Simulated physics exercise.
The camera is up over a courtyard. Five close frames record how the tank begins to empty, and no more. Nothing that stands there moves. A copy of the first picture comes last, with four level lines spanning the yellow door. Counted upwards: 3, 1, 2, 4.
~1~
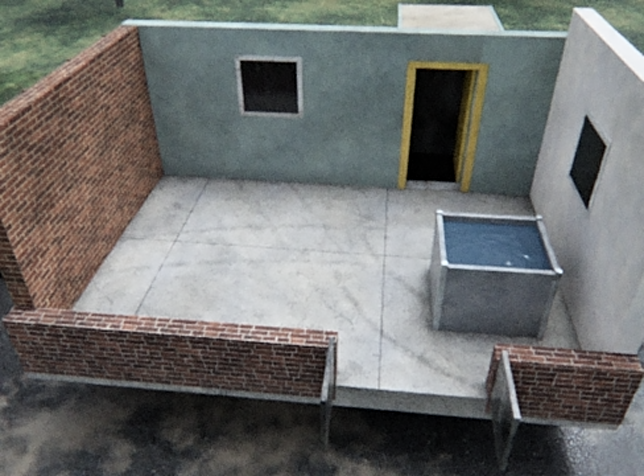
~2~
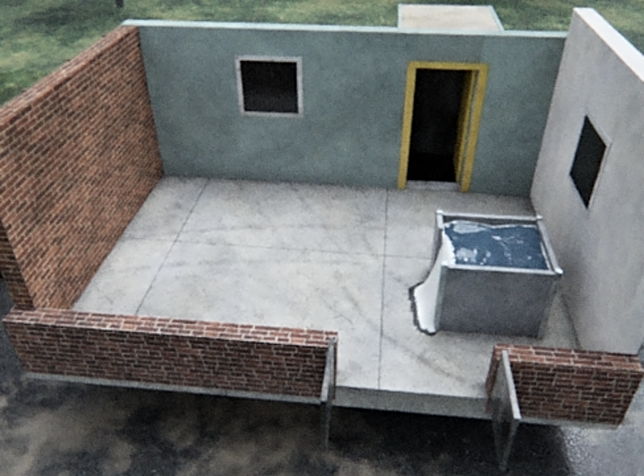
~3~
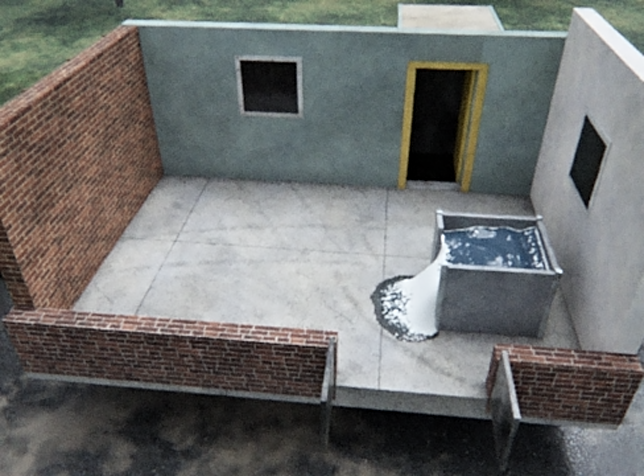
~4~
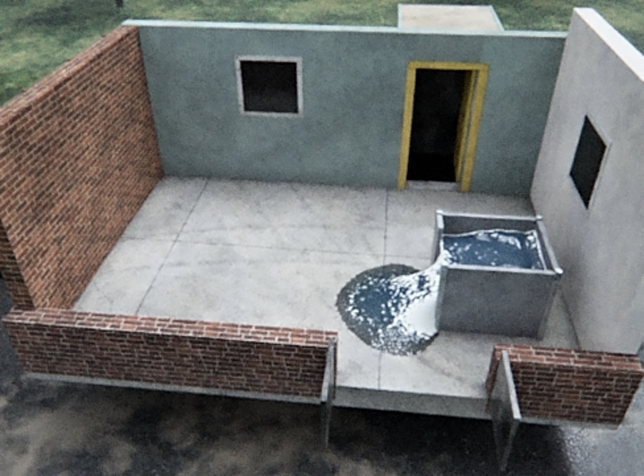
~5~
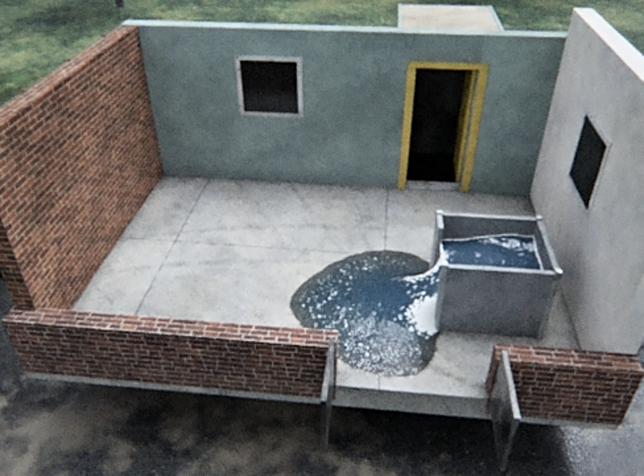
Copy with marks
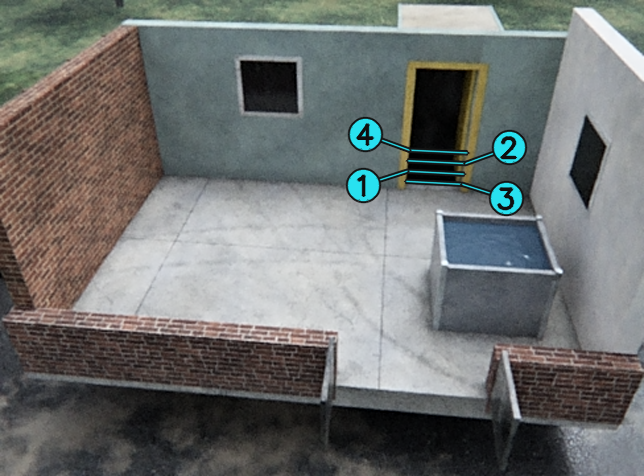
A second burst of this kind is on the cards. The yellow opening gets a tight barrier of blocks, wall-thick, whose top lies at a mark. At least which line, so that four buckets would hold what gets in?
The limit is 3.
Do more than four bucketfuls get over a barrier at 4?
No, that is safe.
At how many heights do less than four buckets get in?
All of them.
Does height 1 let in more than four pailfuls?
No.
On the marked copy, 1 at (435, 172); 2 at (436, 162); 3 at (434, 182); 4 at (438, 151); from the bottom up 3, 1, 2, 4.
With 1, nothing gets over.
With 2, nothing gets over.
With 3, nothing gets over.
With 4, nothing gets over.
